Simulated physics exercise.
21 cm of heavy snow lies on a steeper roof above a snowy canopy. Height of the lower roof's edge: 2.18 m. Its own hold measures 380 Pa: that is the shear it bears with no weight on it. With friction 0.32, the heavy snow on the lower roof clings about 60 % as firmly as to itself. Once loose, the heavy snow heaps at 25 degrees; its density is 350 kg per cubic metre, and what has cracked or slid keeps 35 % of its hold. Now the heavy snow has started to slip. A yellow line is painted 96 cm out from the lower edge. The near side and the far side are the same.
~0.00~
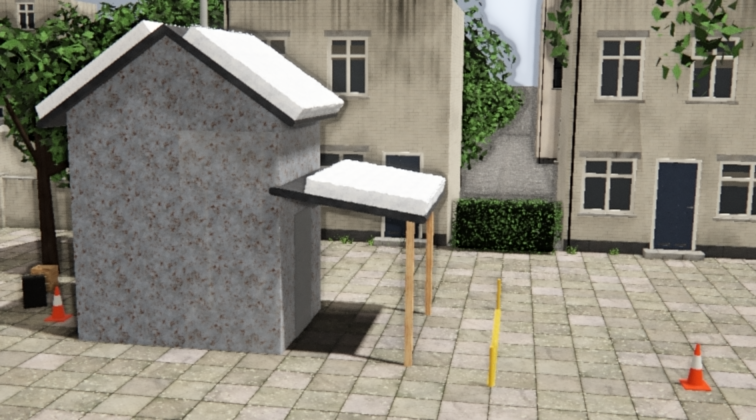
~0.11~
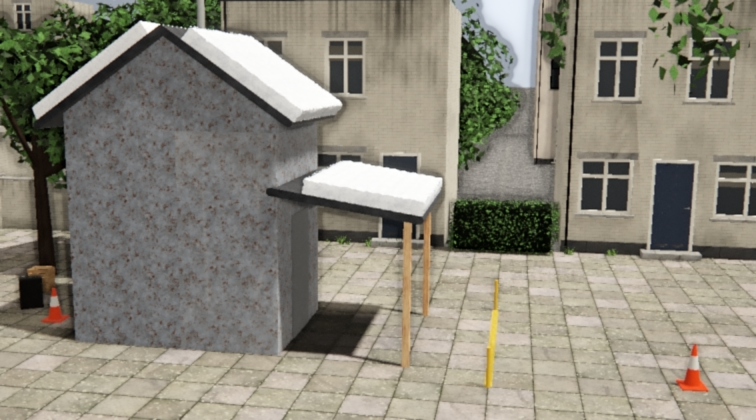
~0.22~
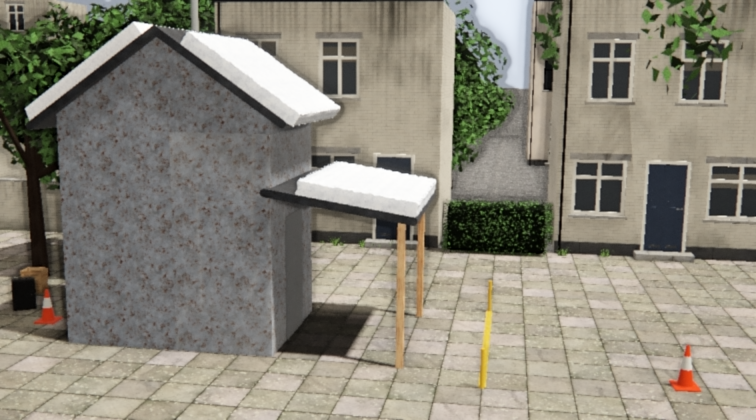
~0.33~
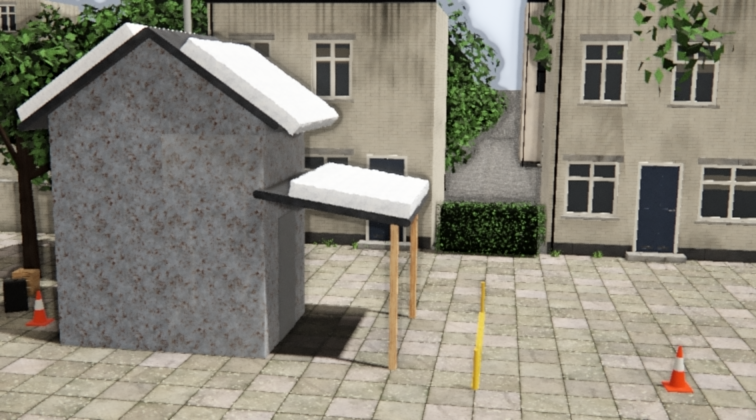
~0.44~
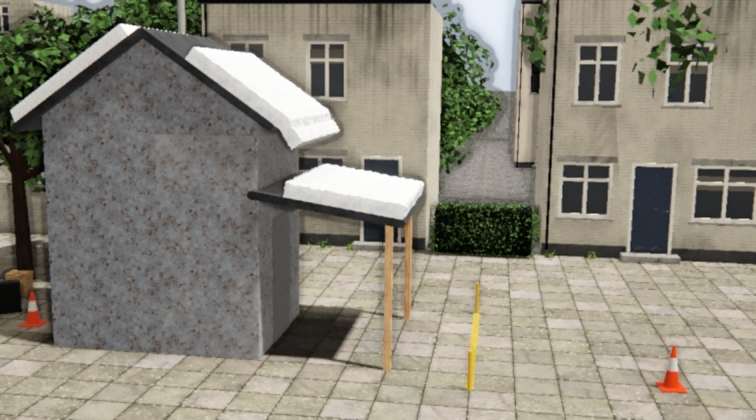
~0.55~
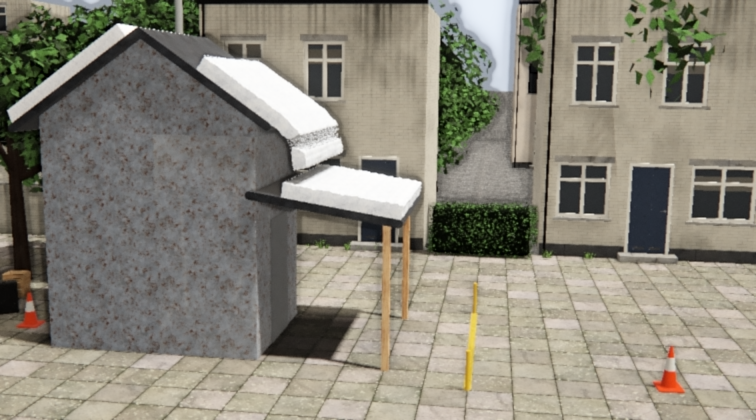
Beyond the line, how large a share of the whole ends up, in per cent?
Roughly 27 per cent.
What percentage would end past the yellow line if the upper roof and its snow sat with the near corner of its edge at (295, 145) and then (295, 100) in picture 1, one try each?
In that order: 6 %, 40 %.
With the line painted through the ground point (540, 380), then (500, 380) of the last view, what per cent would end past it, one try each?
Respectively 6 percent and 18 percent would end past it.
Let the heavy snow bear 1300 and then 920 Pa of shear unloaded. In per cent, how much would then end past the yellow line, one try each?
You'd see 1 percent the first time and 0 percent the second.
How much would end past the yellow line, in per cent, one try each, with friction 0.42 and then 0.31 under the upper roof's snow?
One try each gives 4 % and then 12 %.
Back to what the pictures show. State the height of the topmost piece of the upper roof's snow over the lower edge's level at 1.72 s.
At that moment the top of the snow is about 0.6 m above the lower edge.
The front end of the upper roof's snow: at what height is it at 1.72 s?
Measured height: Approx. 0.6 m.
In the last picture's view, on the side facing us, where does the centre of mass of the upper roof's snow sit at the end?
At about (429, 287).
After 1.09 s, none is below the lower edge and 0 % is past the line.
After 1.72 s, 29 % is below the lower edge and 10 % is past the line.
After 2.36 s, 48 % is below the lower edge and 27 % is past the line.
After 3.00 s, 48 % is below the lower edge and 27 % is past the line.
After 3.10 s, at the end, 48 % is below the lower edge and 27 % is past the line.
